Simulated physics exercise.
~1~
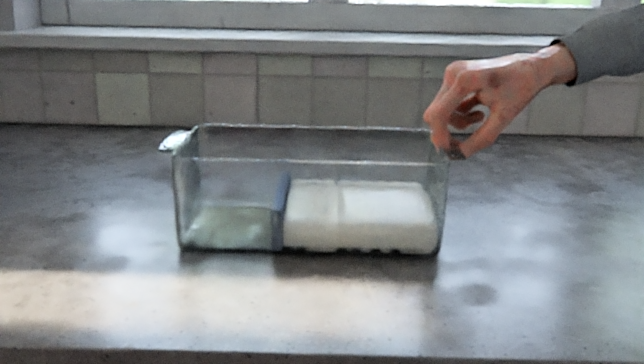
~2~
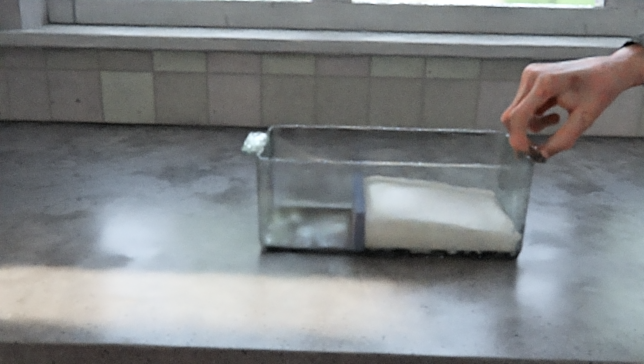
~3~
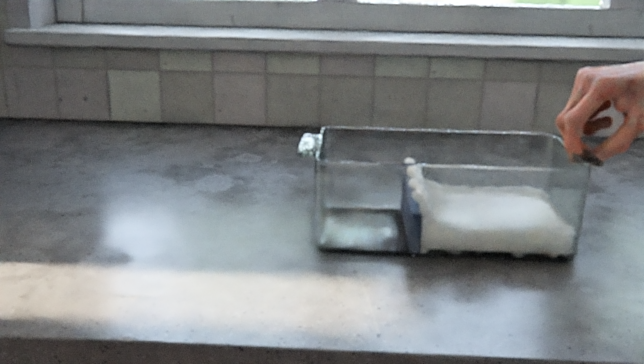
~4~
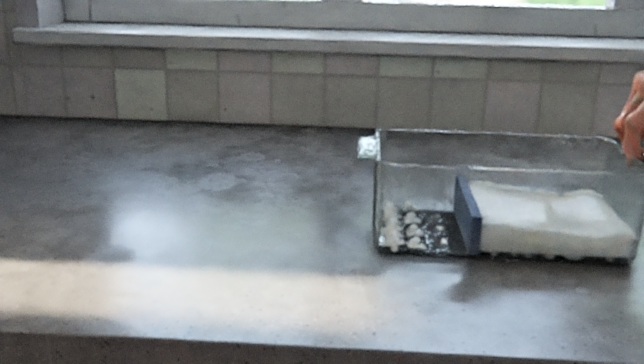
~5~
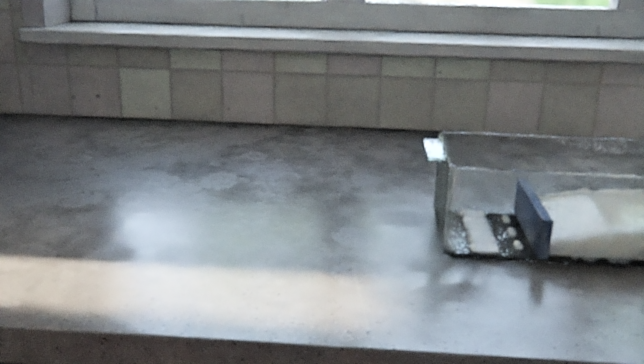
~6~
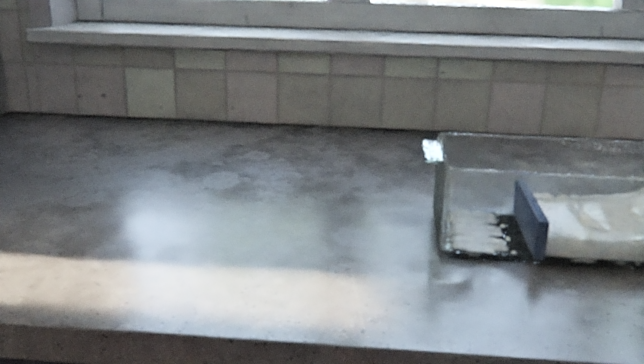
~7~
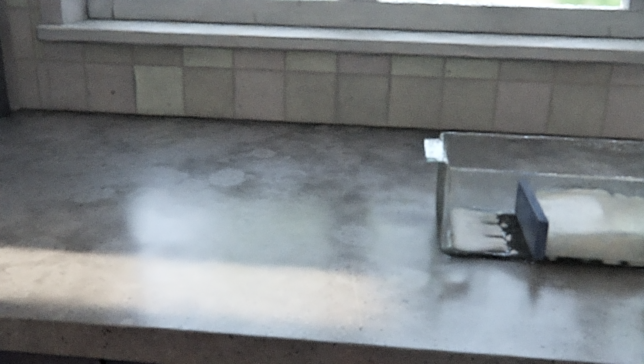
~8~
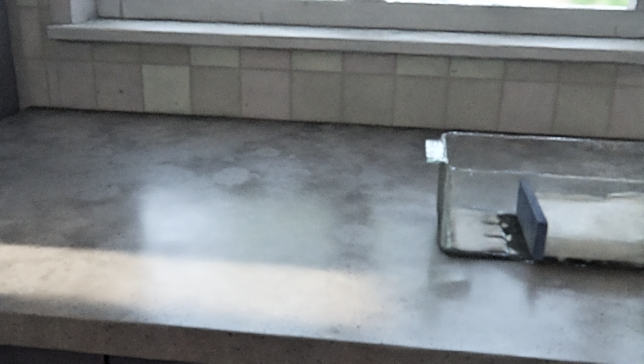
At the start, a hand grips the right end of a clear, rectangular food box on a grey counter beneath a window, with a dark upright divider separating a small left part from a larger right part holding white milk. The hand pulls the box to the right, and the milk's surface tilts and shifts. As the box keeps sliding, white patches appear on the floor of the left part. The hand then leaves view and the box's right end passes out of sight. Finally, the box sits still, with most of the milk right of the divider and a little left of it.
